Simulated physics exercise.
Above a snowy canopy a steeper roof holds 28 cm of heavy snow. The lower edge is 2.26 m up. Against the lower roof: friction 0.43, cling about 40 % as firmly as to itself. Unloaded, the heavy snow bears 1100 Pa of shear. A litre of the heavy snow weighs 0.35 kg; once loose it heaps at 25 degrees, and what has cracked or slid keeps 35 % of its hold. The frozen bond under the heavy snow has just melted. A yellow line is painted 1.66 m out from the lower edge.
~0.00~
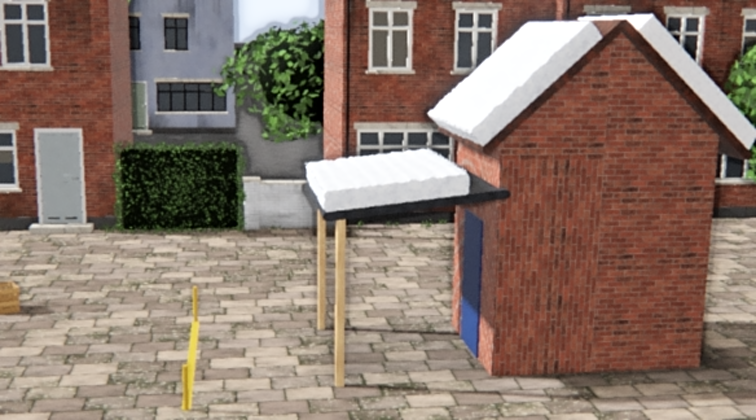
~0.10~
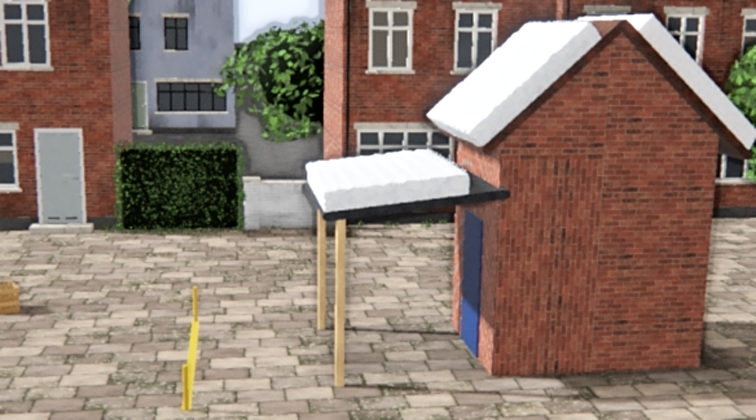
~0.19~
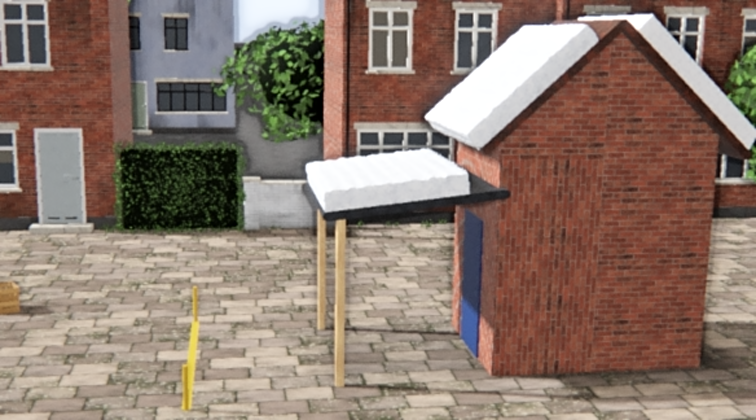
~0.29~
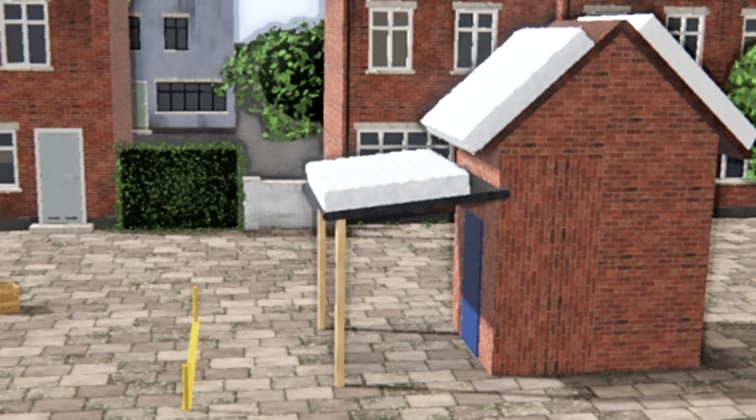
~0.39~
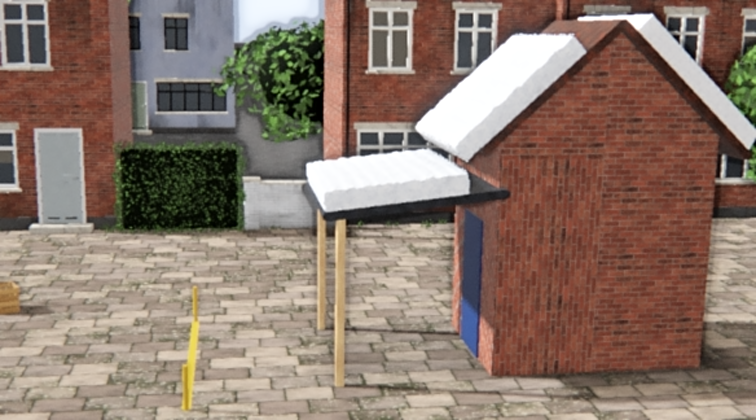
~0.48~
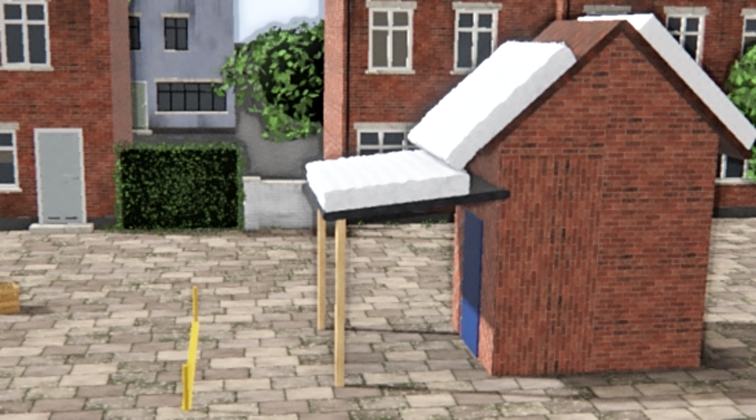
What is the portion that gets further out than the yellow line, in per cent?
It comes to some 0 %.
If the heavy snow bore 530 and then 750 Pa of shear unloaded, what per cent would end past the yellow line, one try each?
In turn about 0 %, 0 %.
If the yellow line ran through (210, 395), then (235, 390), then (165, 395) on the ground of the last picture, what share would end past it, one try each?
In that order: 0 %, 0 %, 0 %.
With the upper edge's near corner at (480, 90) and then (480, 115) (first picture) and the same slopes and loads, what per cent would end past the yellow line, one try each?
In that order: 0 %, 0 %.
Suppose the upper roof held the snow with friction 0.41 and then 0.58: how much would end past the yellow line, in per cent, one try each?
In turn about 0 %, 0 %.
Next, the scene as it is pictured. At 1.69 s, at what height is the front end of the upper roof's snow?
About 2.8 m.
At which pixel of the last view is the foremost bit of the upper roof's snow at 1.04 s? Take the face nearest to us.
Around (393, 163).
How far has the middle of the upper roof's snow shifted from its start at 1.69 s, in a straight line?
Roughly 1.4 m.
By 1.04 s, none is below the lower edge and 0 % is past the line.
By 1.69 s, none is below the lower edge and 0 % is past the line.
By 2.35 s, none is below the lower edge and 0 % is past the line.
By 3.00 s, none is below the lower edge and 0 % is past the line.
By 3.10 s, at the end, none is below the lower edge and 0 % is past the line.
